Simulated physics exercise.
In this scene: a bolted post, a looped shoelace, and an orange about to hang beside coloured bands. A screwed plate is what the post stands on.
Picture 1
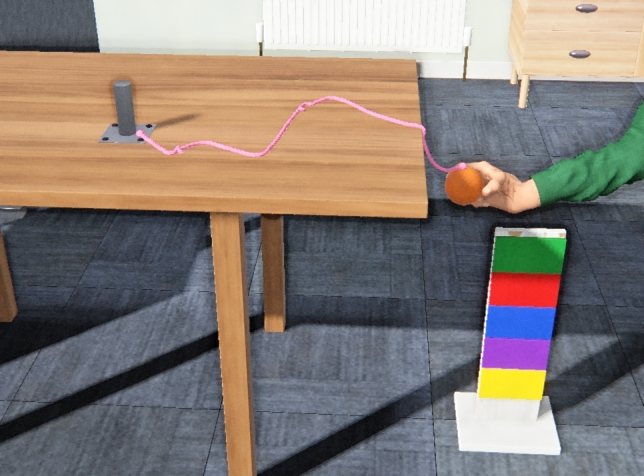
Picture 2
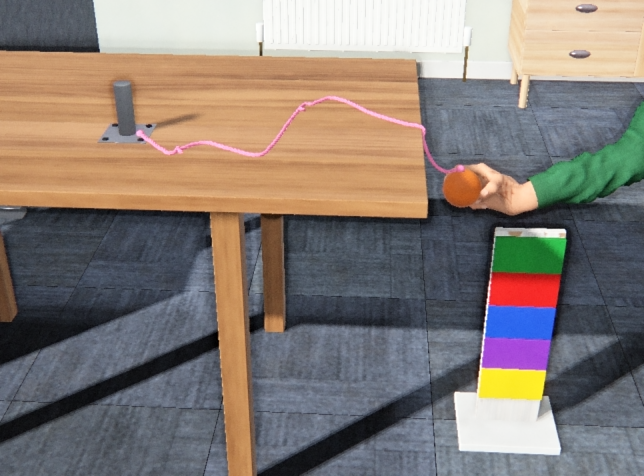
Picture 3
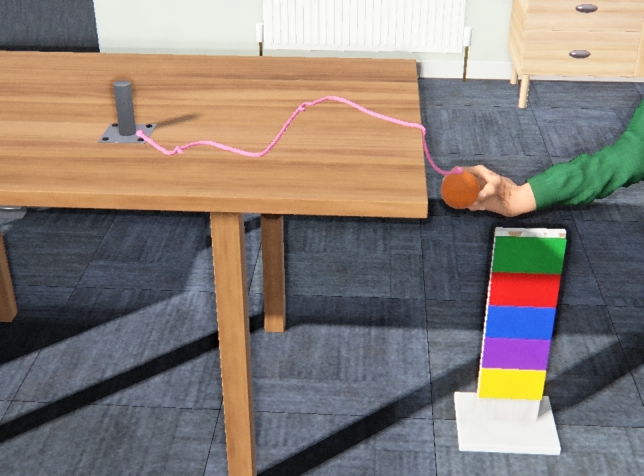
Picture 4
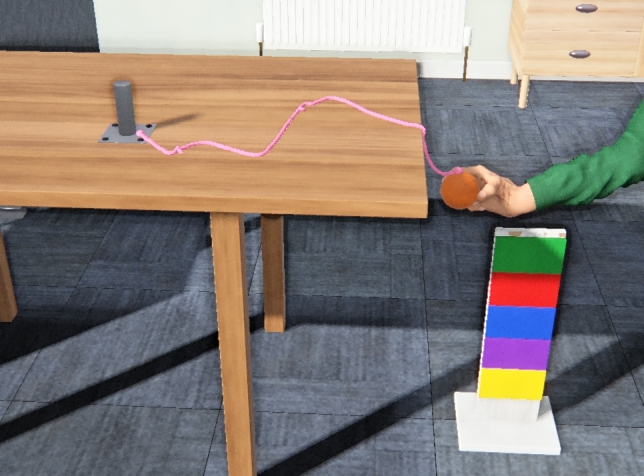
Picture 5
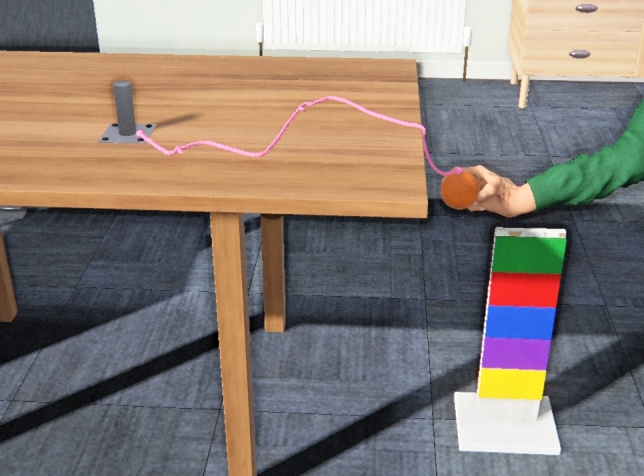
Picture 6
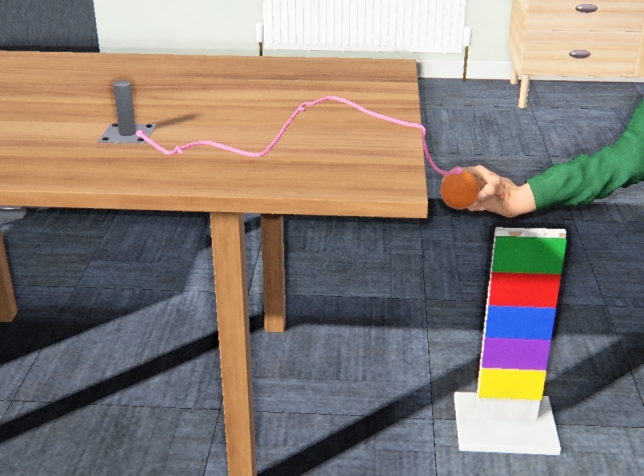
In the video, a hand in a green sleeve holds an orange ball tied to a pink cord just off a wooden table's right edge, above coloured bands, shifting it very slightly before keeping it nearly still.
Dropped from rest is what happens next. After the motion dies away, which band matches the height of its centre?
The yellow one.
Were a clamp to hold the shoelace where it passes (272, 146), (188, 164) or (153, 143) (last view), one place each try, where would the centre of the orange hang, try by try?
Roughly (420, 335), (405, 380) and (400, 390), in that order.
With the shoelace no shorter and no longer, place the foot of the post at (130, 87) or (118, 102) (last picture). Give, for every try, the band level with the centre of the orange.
First try: Purple; second try: Purple.
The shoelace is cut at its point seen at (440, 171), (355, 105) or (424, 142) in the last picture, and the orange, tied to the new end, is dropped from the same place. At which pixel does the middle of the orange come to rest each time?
Try by try, around (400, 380), (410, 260) and (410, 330).
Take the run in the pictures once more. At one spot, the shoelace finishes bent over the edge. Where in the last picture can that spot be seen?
Around (291, 120).
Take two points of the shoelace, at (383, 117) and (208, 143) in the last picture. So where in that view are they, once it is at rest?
The first settles around (410, 295), the second around (271, 138).
A little later, orange near (398, 344); level with blue.
Next, orange near (409, 403); level with yellow.
When it is over, orange near (398, 400); level with yellow. At yellow.
